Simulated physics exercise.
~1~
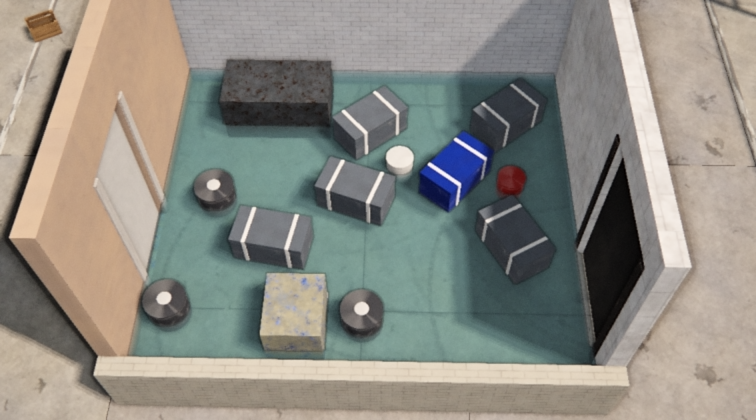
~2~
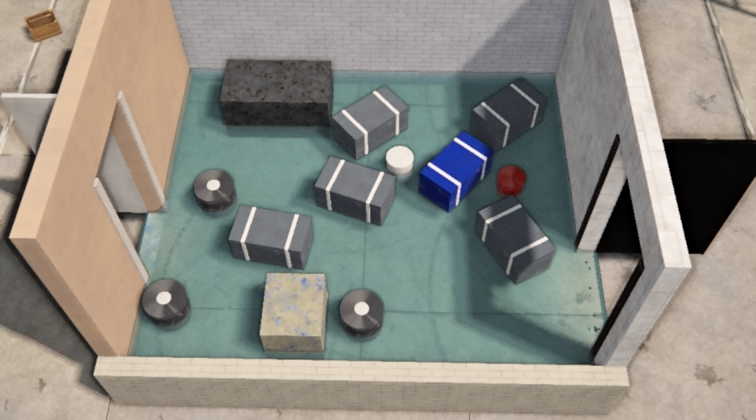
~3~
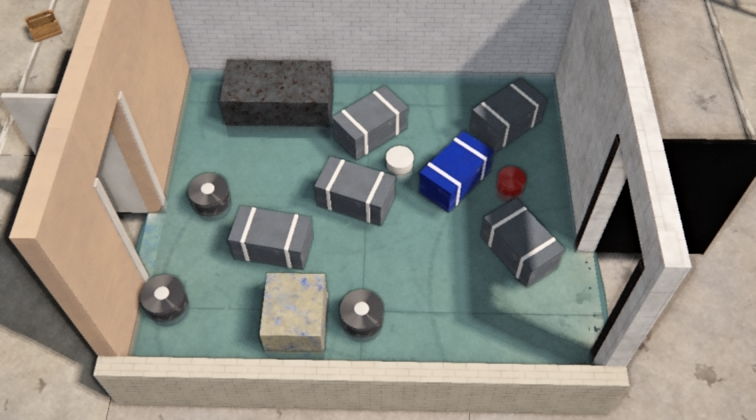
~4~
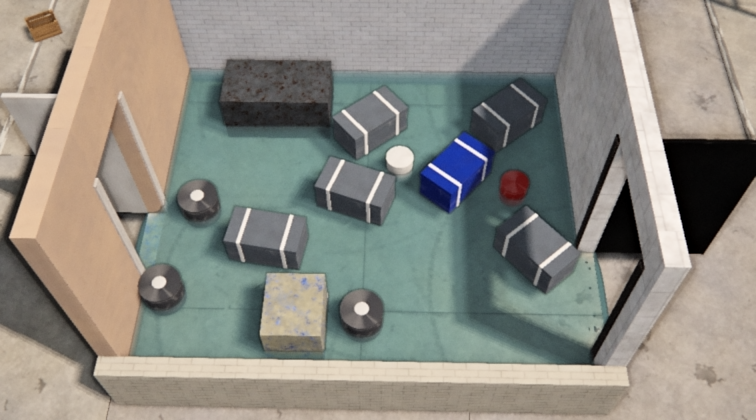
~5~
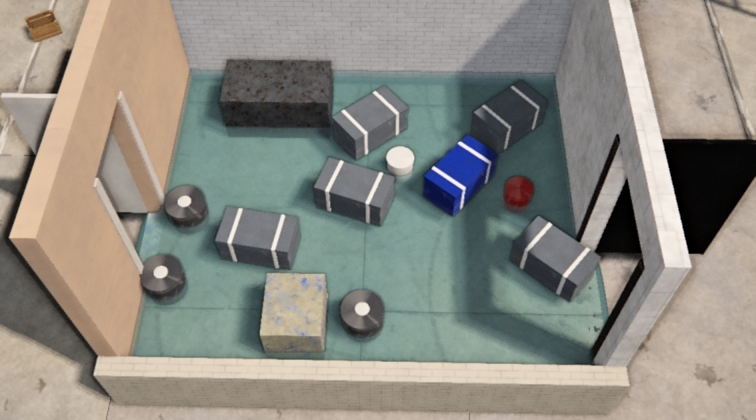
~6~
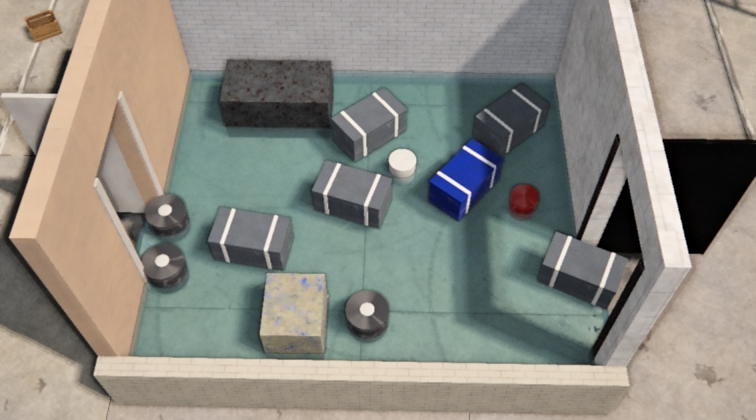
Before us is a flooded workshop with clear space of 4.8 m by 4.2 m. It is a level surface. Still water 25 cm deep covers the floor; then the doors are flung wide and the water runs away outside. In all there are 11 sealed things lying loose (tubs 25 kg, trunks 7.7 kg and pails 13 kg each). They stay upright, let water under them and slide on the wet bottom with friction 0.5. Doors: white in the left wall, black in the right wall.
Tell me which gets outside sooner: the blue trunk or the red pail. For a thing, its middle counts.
The red one is outside sooner.
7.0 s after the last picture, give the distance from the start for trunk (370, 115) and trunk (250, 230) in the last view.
So the first one has shifted 60 cm and the other is washed out.
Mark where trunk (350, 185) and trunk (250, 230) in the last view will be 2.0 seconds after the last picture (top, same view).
Somewhere around (350, 211) and (216, 244).
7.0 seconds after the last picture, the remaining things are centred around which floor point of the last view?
They're centred close to (411, 236).
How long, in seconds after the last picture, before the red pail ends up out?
At roughly 2.5 seconds.
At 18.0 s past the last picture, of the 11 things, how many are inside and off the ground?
The count is 2.
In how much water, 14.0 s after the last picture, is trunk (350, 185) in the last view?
About 9 cm.
Then, 2.0 s after the last picture the blue trunk is near (483, 208), 0.7 m from its start, afloat; the red pail is near (576, 265), 1.3 m from its start, afloat; 3 of 11 are out; 8 afloat.
Then, 7.0 s after the last picture the blue trunk has gone out (6.1 s after the last picture); the red pail has gone out (2.4 s after the last picture); 6 of 11 are out; 3 afloat.
Then, 14.0 s after the last picture the blue trunk has gone out (6.1 s after the last picture); the red pail has gone out (2.4 s after the last picture); 7 of 11 are out; 2 afloat.
Then, 18.0 s after the last picture the blue trunk has gone out (6.1 s after the last picture); the red pail has gone out (2.4 s after the last picture); 7 of 11 are out; 2 afloat.
